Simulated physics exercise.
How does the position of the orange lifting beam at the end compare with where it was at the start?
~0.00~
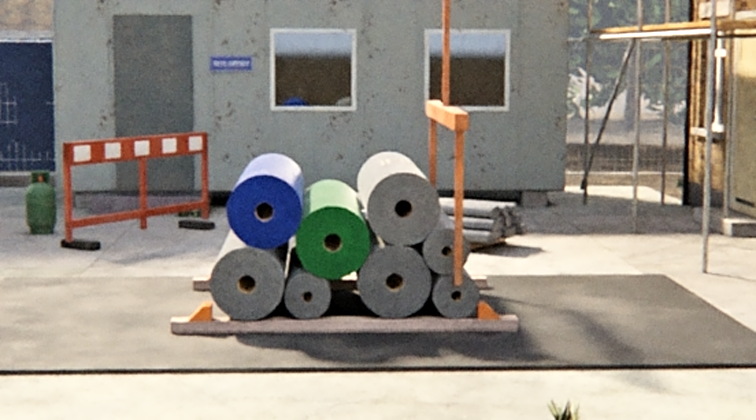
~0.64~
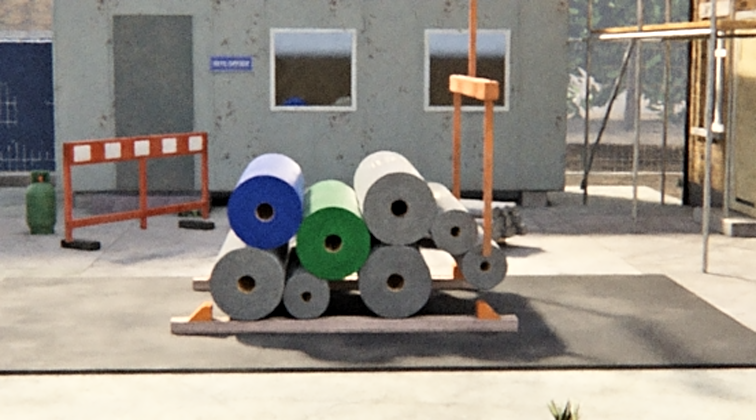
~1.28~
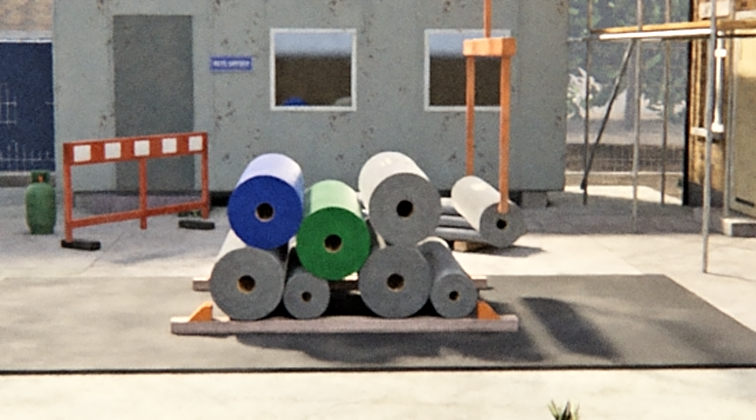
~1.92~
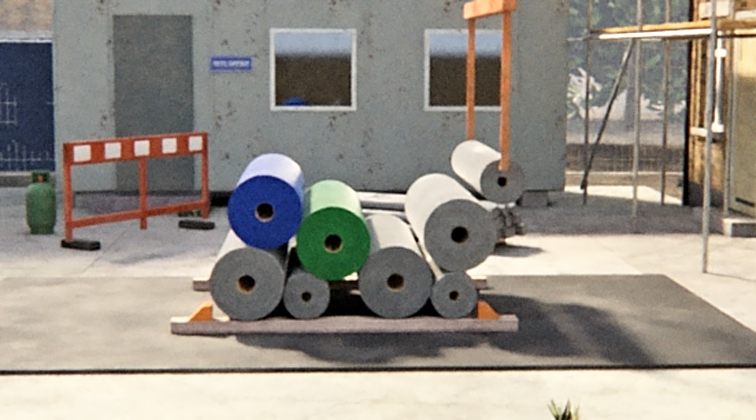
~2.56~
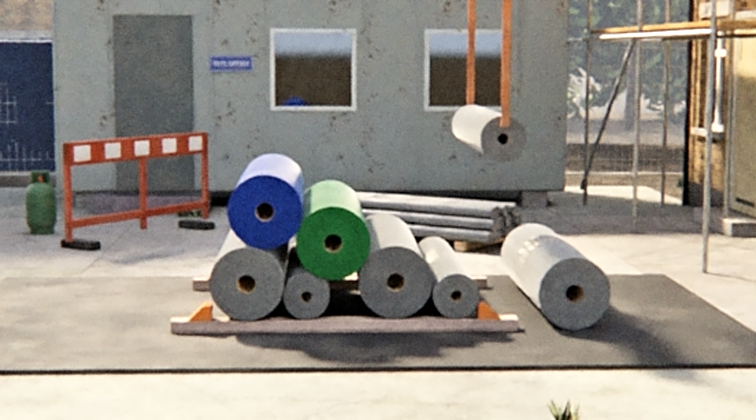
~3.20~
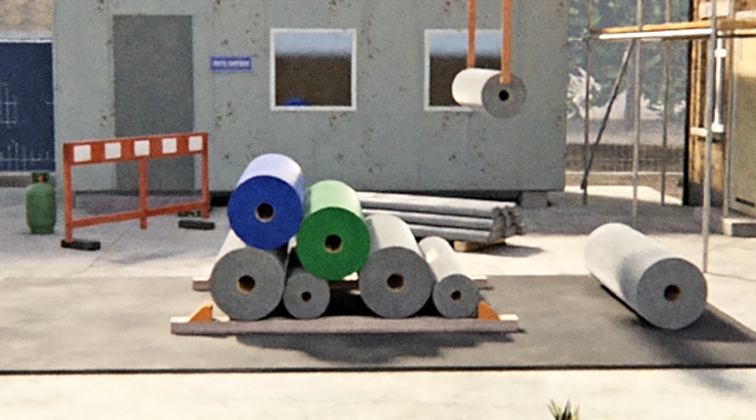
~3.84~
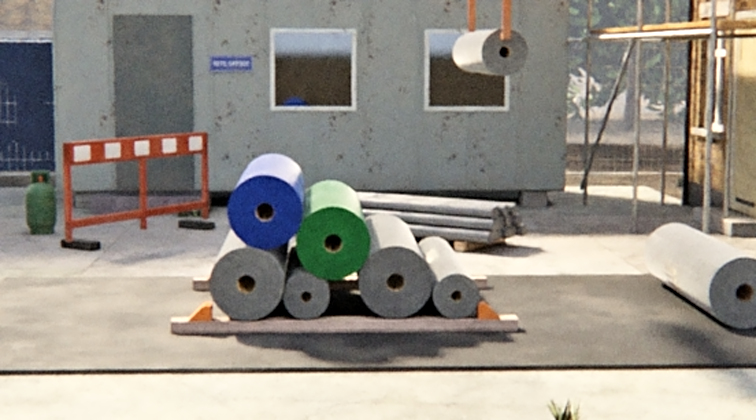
It starts just above the right side of the stack and ends much higher and a little further right, with only its lower orange parts still showing at the top of the view.
